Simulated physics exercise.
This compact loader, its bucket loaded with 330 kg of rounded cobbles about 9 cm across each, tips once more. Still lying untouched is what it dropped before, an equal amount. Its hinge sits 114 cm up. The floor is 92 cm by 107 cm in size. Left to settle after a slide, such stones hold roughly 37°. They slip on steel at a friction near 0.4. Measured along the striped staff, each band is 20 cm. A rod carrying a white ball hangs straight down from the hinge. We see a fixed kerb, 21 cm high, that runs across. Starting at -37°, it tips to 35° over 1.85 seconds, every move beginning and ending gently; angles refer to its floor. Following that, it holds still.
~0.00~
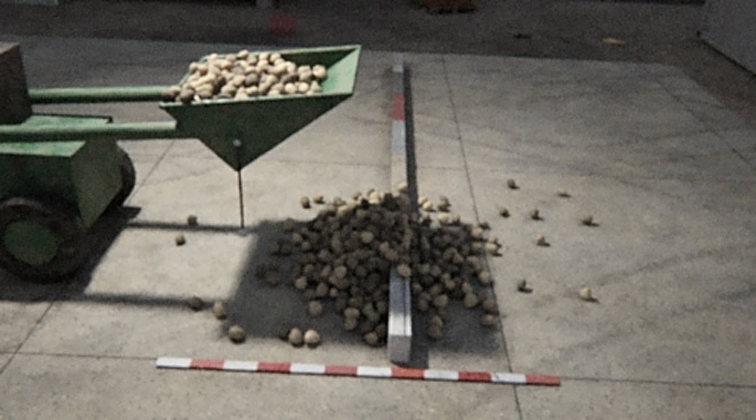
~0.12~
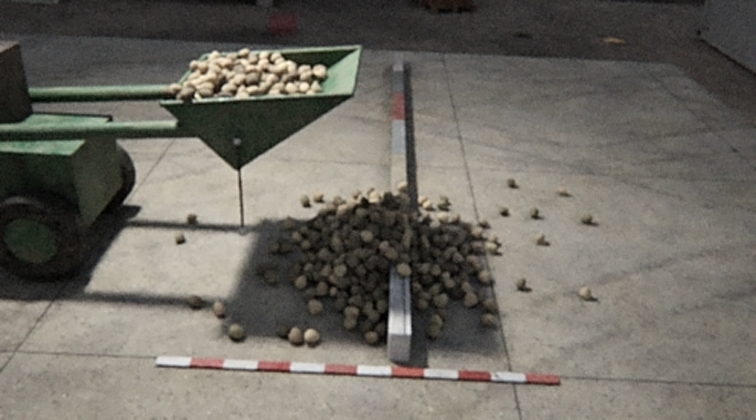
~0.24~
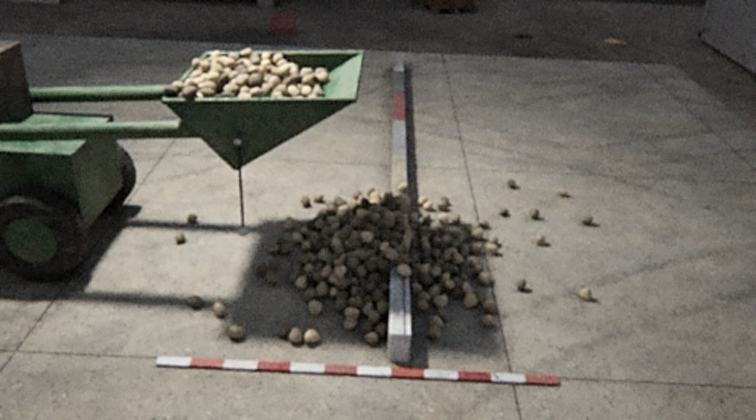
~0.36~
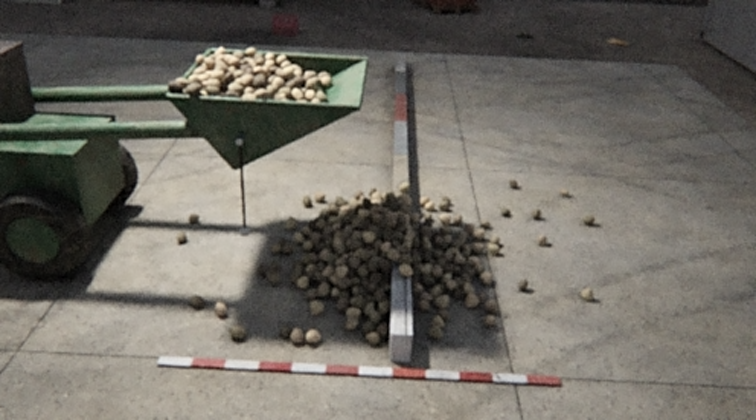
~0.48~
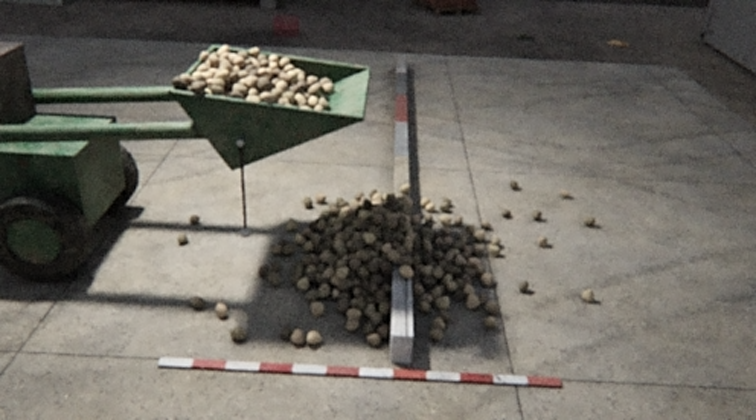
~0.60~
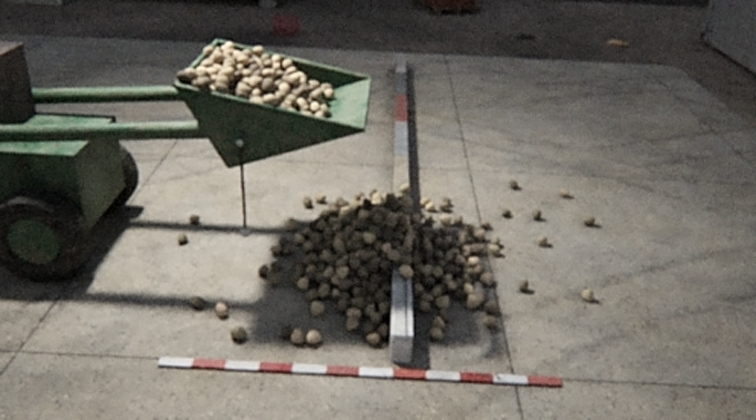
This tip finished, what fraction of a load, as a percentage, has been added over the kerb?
About 27 per cent of a load.
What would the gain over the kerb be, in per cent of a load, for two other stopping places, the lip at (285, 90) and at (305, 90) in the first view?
Roughly 0 and 0 per cent, in that order.
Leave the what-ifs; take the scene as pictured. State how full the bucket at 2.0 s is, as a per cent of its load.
Close to 40 per cent of the load.
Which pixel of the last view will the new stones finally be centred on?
I'd put their centre close to (370, 239).
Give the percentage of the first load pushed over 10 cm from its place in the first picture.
Roughly 15 % of them.
After 1.4 s the floor is at 24°; in per cent of one load, 100 in the bucket, 79 on this side of the kerb, 23 over the kerb; the foremost stones are at (545, 227).
After 2.0 s the floor is at 35°; in per cent of one load, 38 in the bucket, 137 on this side of the kerb, 26 over the kerb; the foremost stones are at (545, 227).
After 2.3 s the floor is at 35°; in per cent of one load, 5 in the bucket, 156 on this side of the kerb, 40 over the kerb; the foremost stones are at (545, 227).
After 4.9 s the floor is at 35°; in per cent of one load, 0 in the bucket, 151 on this side of the kerb, 50 over the kerb; the foremost stones are at (561, 237). Net gain over the kerb, 27.
